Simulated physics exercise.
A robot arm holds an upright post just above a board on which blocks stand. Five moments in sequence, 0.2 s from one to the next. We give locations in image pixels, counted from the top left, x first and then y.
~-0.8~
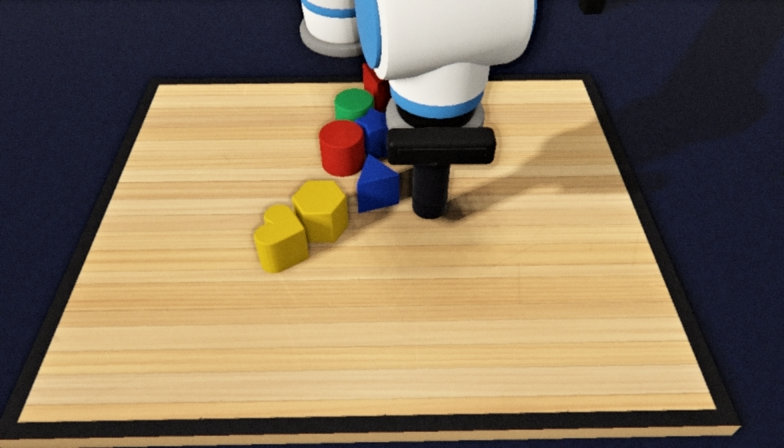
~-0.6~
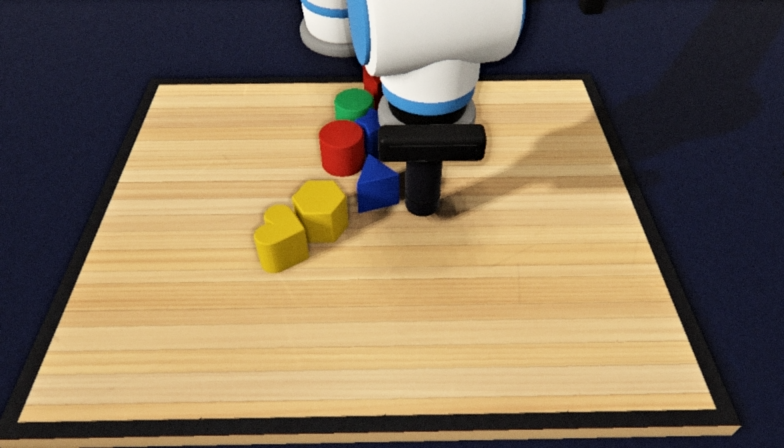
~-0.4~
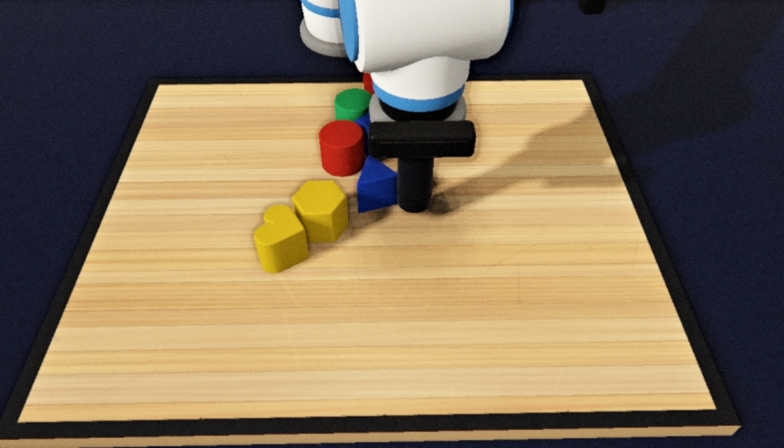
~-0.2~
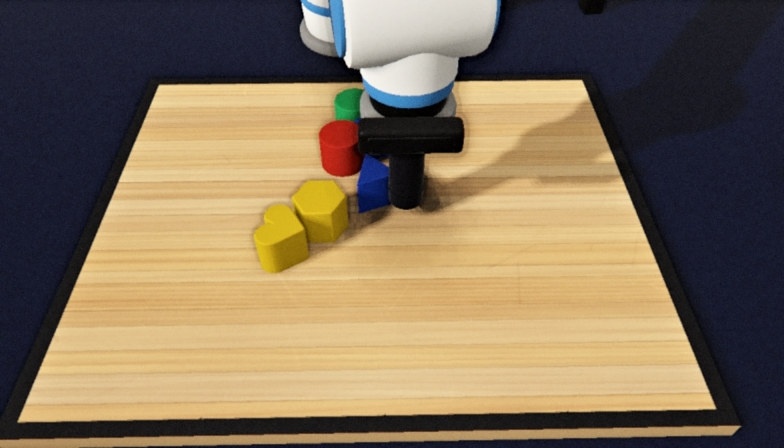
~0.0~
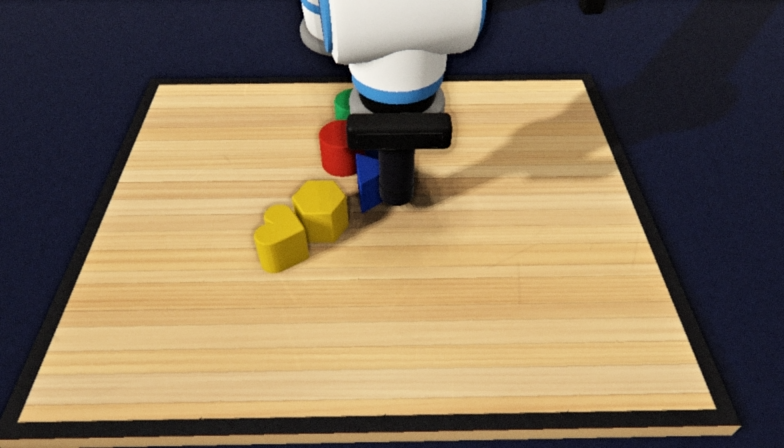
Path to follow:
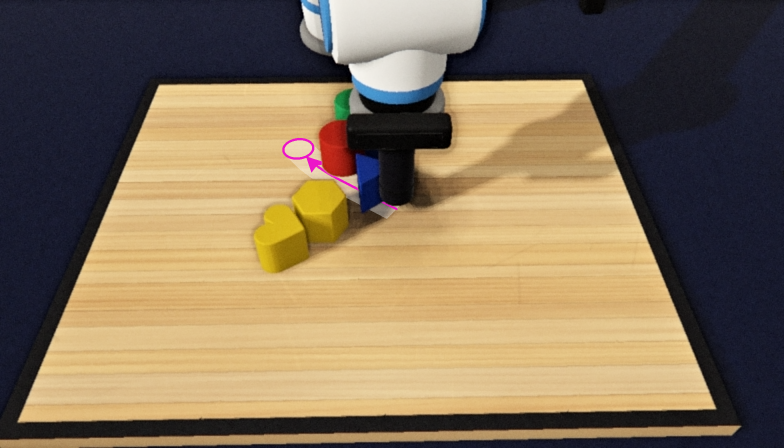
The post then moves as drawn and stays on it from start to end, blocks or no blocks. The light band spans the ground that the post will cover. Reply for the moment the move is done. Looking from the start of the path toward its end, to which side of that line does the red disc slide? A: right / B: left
The answer is A.
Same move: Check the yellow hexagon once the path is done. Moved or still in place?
It is left in place.
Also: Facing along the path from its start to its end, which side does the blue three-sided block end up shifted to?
Facing from start to end, it will go to the left.
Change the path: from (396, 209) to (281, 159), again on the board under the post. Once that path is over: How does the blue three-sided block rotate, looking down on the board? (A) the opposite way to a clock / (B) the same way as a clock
Correct choice: A.
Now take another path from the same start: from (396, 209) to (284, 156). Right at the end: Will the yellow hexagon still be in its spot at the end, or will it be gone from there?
Put simply, it stays right there.
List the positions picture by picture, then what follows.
In the first picture, post tip at (429, 208); block tops, yellow hexagon at (319, 196); red disc at (341, 133); green disc at (354, 99); blue three-sided block at (375, 170).
In the second picture, post at (422, 206); blocks unchanged.
In the third picture, post at (414, 202); blocks unchanged.
In the fourth picture, post at (406, 199); blocks unchanged.
In the fifth picture, post at (397, 195); yellow hexagon at (319, 196); red disc at (341, 133); green disc partly hidden; blue three-sided block at (371, 167).
Path on the board, from (396, 209) via (359, 190) and (324, 171), ending at (298, 149).
On the path given first. One third of the way, post at (357, 176); red disc at (340, 131); blue three-sided block at (327, 155), turned 25° anticlockwise.
Two thirds of the way, post at (321, 156); red disc at (328, 116); green disc at (356, 97); blue three-sided block at (292, 148), turned 75° anticlockwise.
At the end, post at (296, 135); yellow hexagon in place; red disc at (320, 101); green disc at (359, 93); blue three-sided block at (287, 147), turned 95° anticlockwise.
